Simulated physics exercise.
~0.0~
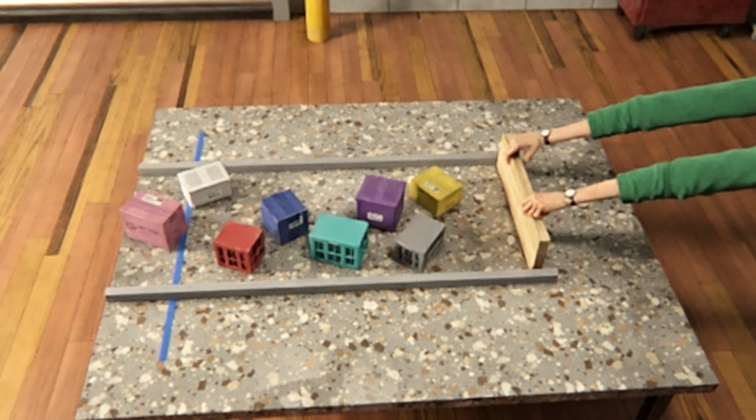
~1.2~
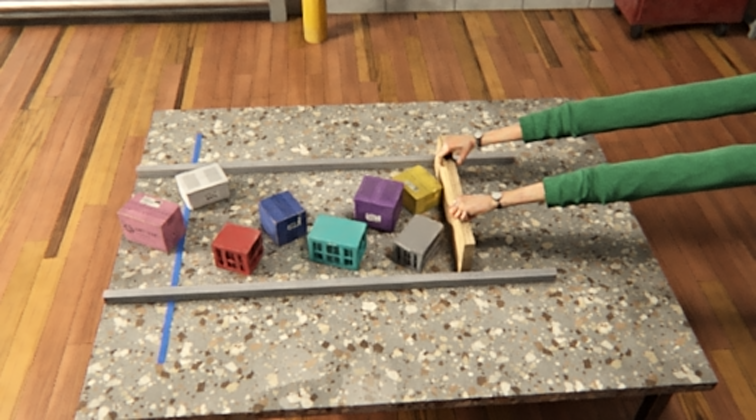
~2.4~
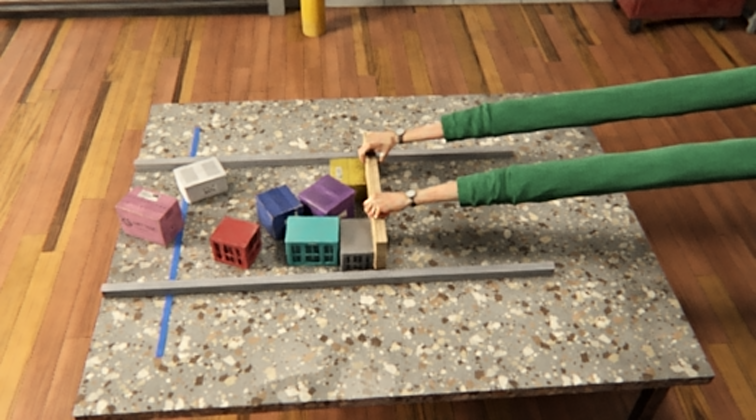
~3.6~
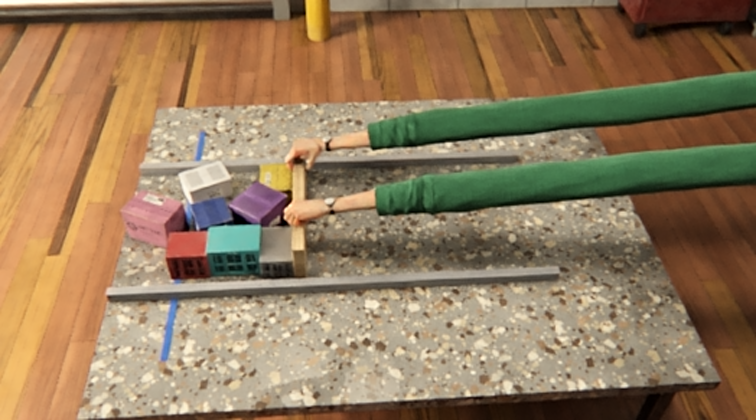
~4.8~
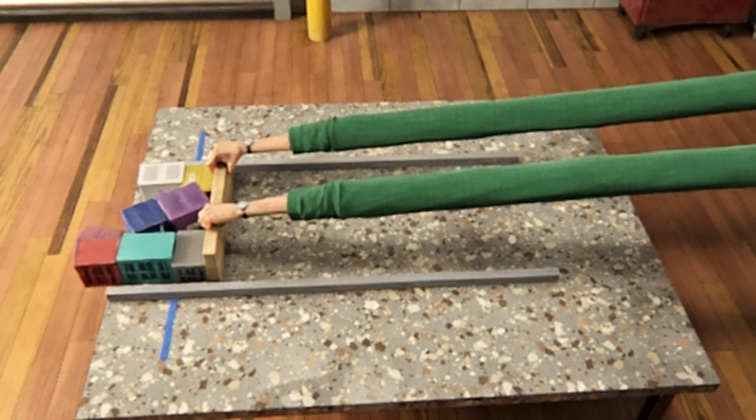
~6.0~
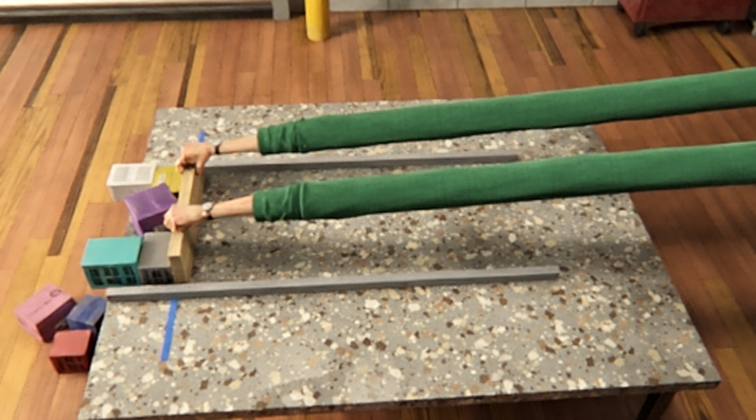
Two green-sleeved arms pushed a wooden plank left across a speckled tabletop between two grey rails, bunching up a jumble of colourful boxes and crates until the pink, blue and red ones dropped off the left end while the others stayed up by the plank.
